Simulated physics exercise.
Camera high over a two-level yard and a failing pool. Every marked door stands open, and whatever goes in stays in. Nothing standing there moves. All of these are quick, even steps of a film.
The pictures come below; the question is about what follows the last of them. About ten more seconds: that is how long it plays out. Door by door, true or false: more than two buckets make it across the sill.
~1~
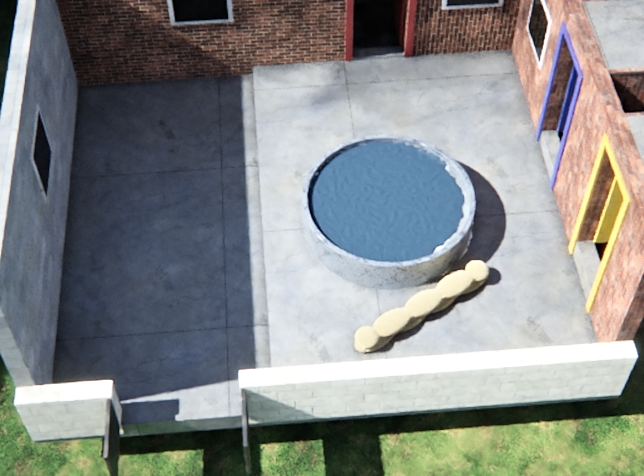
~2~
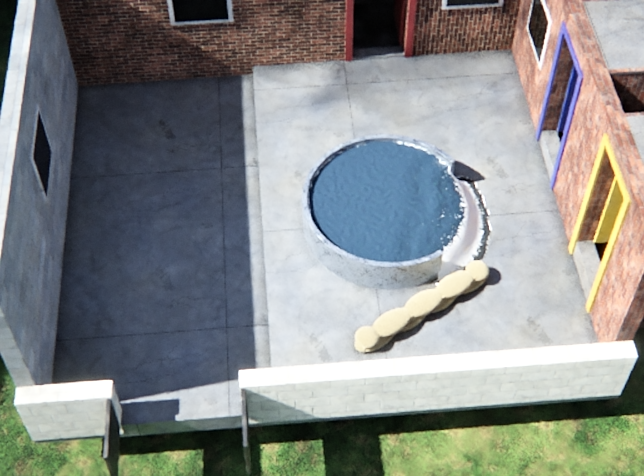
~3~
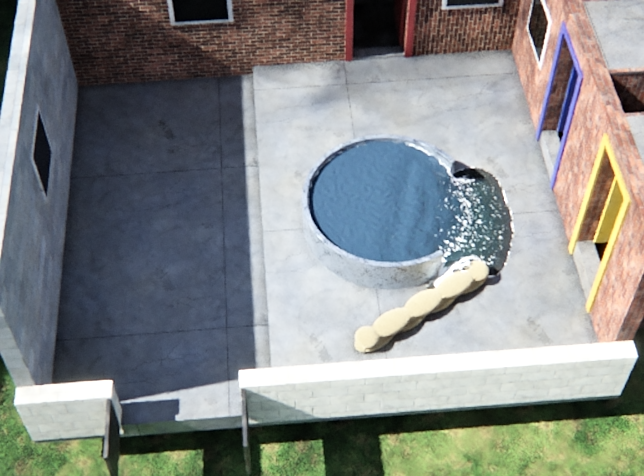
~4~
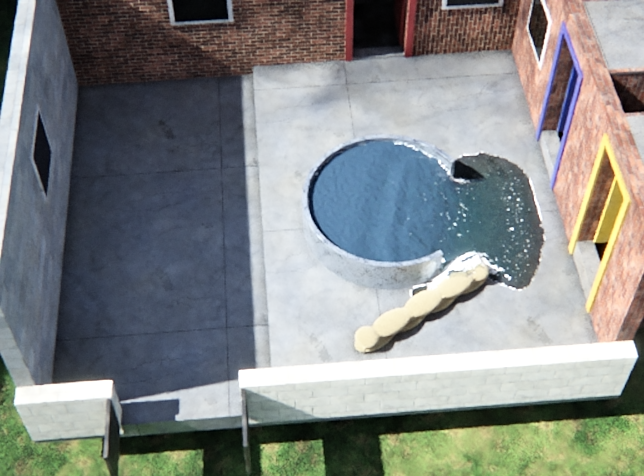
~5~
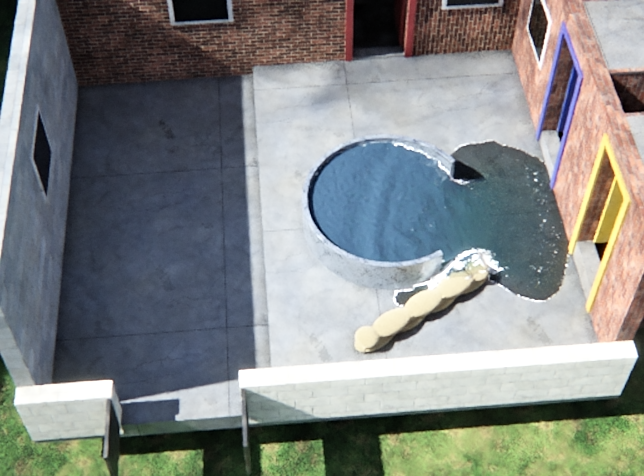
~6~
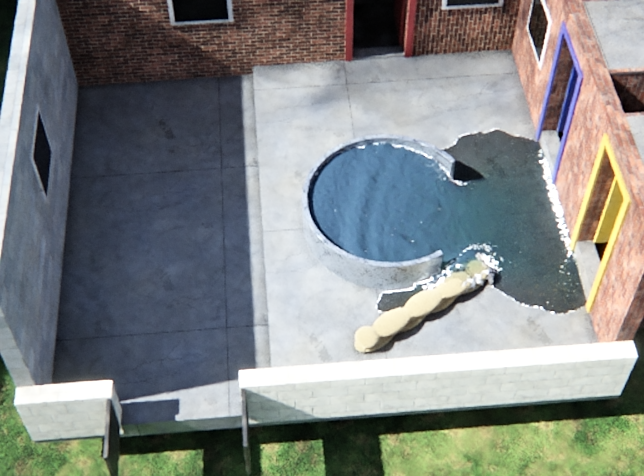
Blue door: False; yellow door: False; red door: True.
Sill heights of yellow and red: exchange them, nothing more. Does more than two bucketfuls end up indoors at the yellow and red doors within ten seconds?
Okay, so yellow gets too much, and red doesn't reach it.
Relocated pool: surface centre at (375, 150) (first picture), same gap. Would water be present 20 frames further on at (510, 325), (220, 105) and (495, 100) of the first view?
Going through the three places: In the spill, out of reach, in the spill.
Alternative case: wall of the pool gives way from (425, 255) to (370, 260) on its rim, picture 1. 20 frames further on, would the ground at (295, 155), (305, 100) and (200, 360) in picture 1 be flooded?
Taken one by one: Unaffected, then unaffected, then sodden.
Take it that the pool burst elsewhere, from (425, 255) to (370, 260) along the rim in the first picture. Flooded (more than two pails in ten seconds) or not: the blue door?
In that case the blue door never reaches it.
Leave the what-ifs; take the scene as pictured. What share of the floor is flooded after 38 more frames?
It should be close to 70 %.
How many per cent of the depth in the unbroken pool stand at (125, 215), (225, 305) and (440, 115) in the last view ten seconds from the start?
Roughly 14 per cent, 4 per cent and 8 per cent.
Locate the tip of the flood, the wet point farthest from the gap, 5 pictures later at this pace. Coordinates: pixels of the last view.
Roughly at (524, 91).
A moment on, water covers 15 % of the floor; the blue door wet at the sill, nothing in, the yellow door wet at the sill, nothing in, the red door not reached.
Next, water covers 20 % of the floor; the blue door wet at the sill, nothing in, the yellow door wet at the sill, nothing in, the red door not reached.
Then, water covers 35 % of the floor; the blue door under two buckets in, the yellow door wet at the sill, nothing in, the red door wet at the sill, nothing in.
Later, water covers 70 % of the floor; the blue door under two buckets in, the yellow door wet at the sill, nothing in, the red door over two buckets in.
In the end, water covers 90 % of the floor; the blue door under two buckets in, the yellow door wet at the sill, nothing in, the red door over two buckets in.
